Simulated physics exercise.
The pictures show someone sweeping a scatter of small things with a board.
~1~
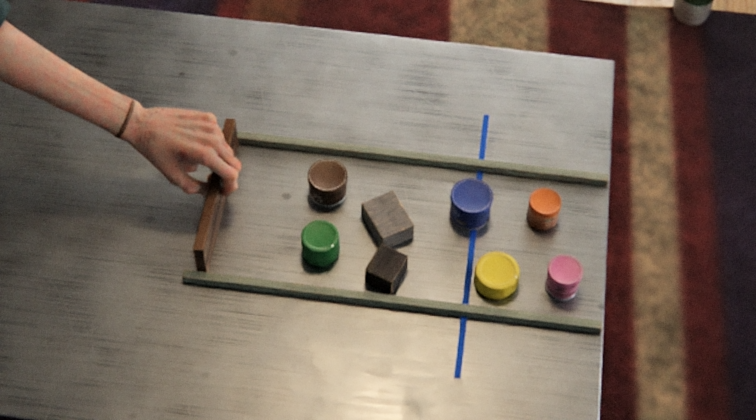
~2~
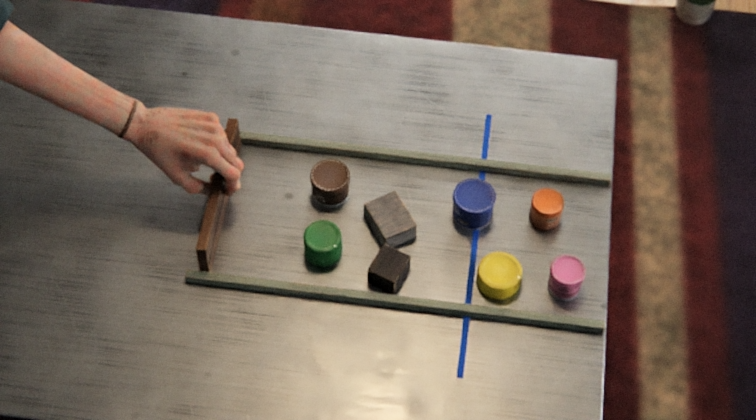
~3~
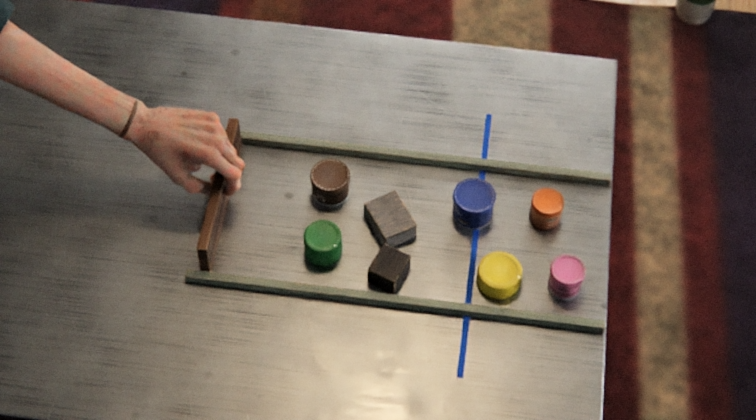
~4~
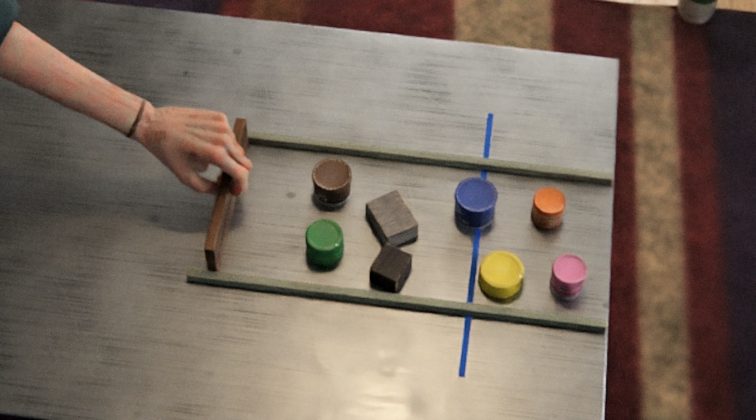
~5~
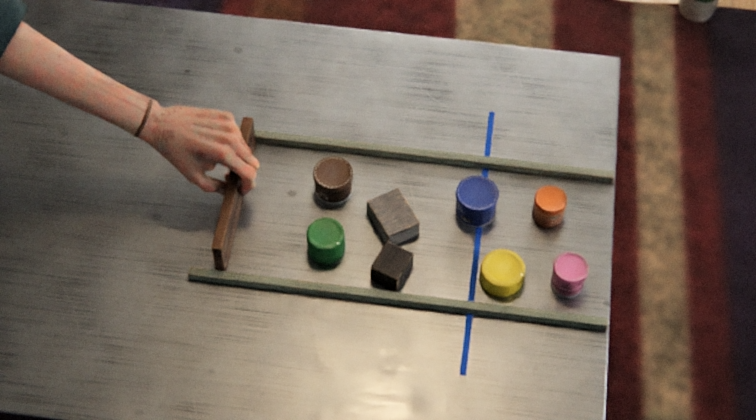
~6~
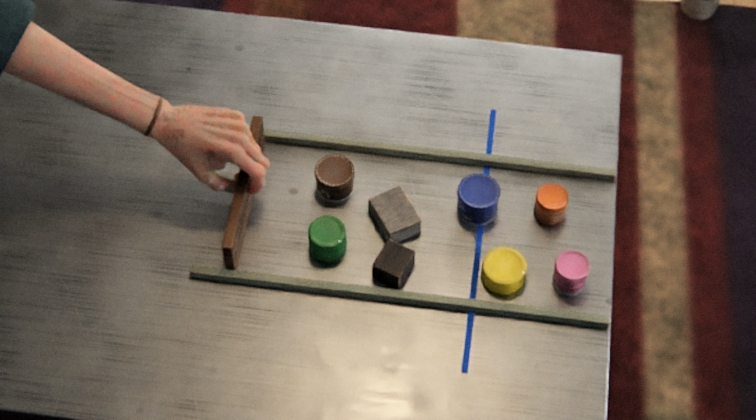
On a gray tabletop between two thin green rails, a hand held a wooden board upright left of some colorful round tubs and dark blocks, then slid it slightly right while they stayed put.
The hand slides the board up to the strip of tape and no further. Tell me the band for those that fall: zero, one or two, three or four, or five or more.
Outcome: The number that fall off is zero.
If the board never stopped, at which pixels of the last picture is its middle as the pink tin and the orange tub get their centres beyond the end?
About (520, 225), and (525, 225) for the other.
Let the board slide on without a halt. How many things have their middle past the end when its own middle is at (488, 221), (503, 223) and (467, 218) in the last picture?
In that order 0, 0 and 0.
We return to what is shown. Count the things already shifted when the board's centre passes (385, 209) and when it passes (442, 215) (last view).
By then 4, and 5.
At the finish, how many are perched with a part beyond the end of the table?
The number is 0.
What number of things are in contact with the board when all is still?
The number is 4.
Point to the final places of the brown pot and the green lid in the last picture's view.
The brown pot at (505, 180), the green lid at (496, 255).
Soon after, none off yet; pink tin at rest near (571, 273); orange tub at rest near (551, 204); yellow lid at rest near (504, 271).
In the end, the number that fall off is zero.
